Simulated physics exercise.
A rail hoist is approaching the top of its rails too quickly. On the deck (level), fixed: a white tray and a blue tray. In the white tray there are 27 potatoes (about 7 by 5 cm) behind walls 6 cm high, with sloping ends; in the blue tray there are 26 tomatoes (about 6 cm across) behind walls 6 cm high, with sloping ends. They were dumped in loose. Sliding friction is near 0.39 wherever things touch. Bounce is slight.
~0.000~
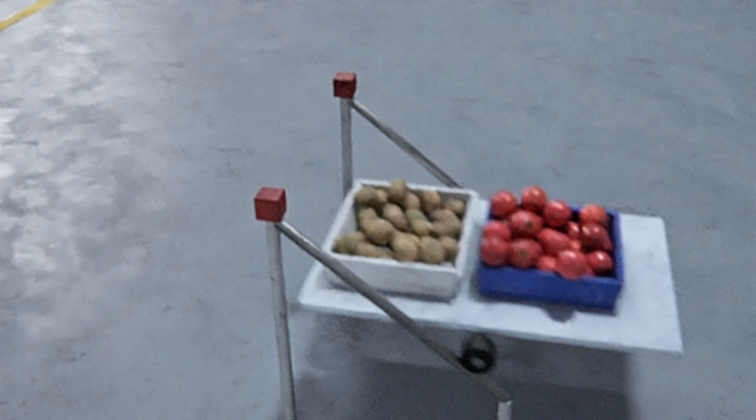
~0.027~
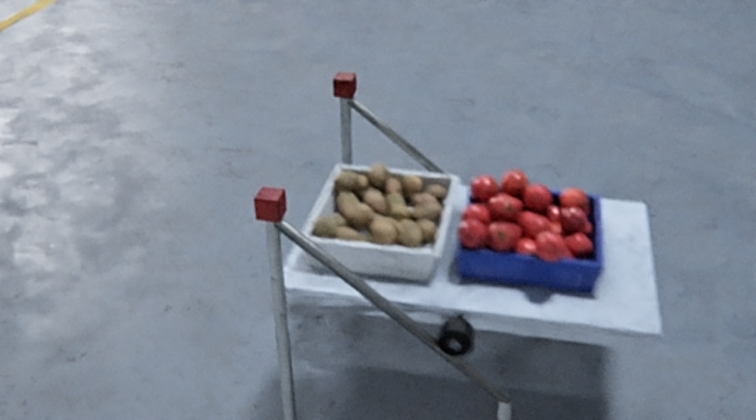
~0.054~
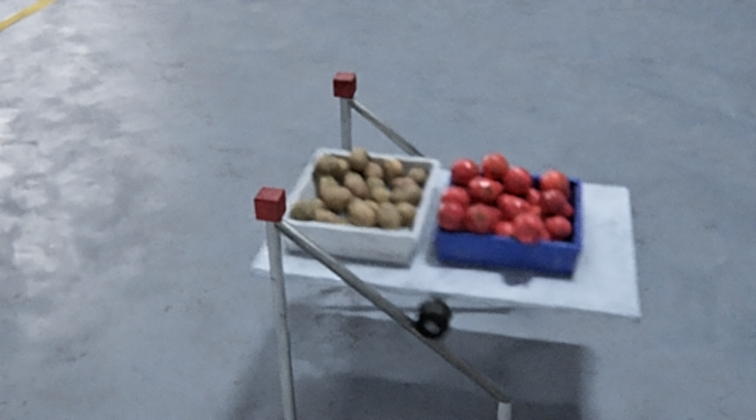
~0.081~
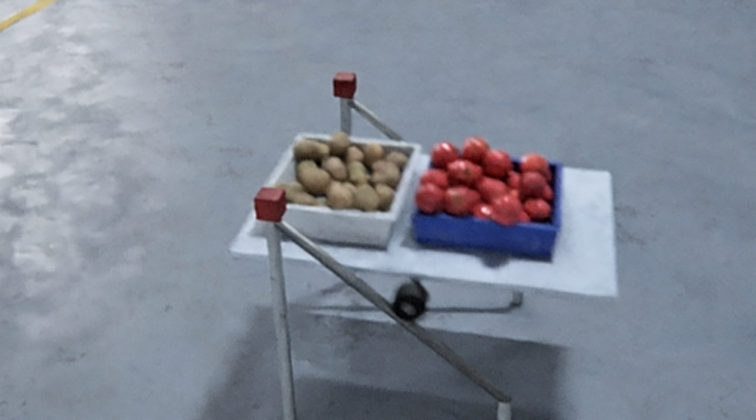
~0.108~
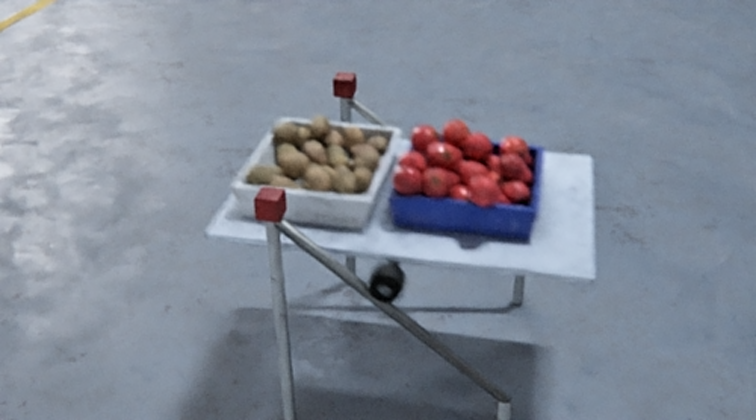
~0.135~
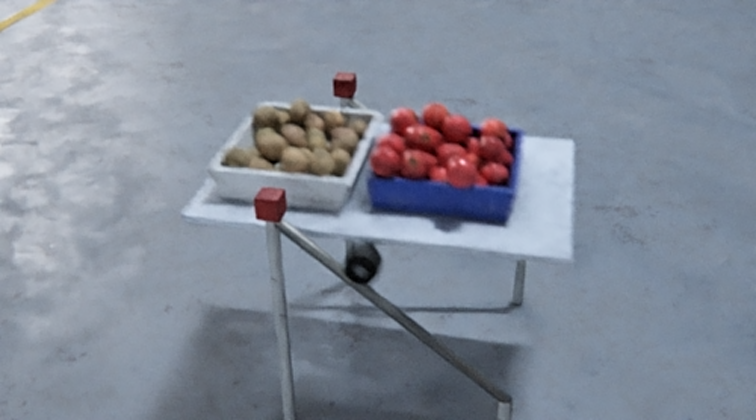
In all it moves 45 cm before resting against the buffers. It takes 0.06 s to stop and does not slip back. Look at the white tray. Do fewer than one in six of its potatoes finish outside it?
No, more than one in six do.
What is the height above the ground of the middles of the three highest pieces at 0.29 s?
I'd say near 84 cm.
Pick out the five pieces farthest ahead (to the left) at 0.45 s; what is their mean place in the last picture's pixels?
Their mean place is roughly (86, 77) in the last picture.
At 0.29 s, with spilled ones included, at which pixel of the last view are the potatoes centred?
Centred roughly at (208, 81).
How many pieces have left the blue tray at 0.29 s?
Blue tray: Roughly 6 out by then.
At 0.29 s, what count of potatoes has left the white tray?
Roughly 2 of them.
After 0.17 s, braking begins.
After 0.29 s, white tray 25 in, 2 out and blue tray 20 in, 6 out.
After 0.45 s, white tray 14 in, 13 out and blue tray 16 in, 10 out.
After 0.67 s, white tray 12 in, 15 out and blue tray 14 in, 12 out.
When it is over (at 1.22 s), white tray 12 in, 15 out and blue tray 14 in, 12 out. Asked share, 15 of 27, 56 per cent.
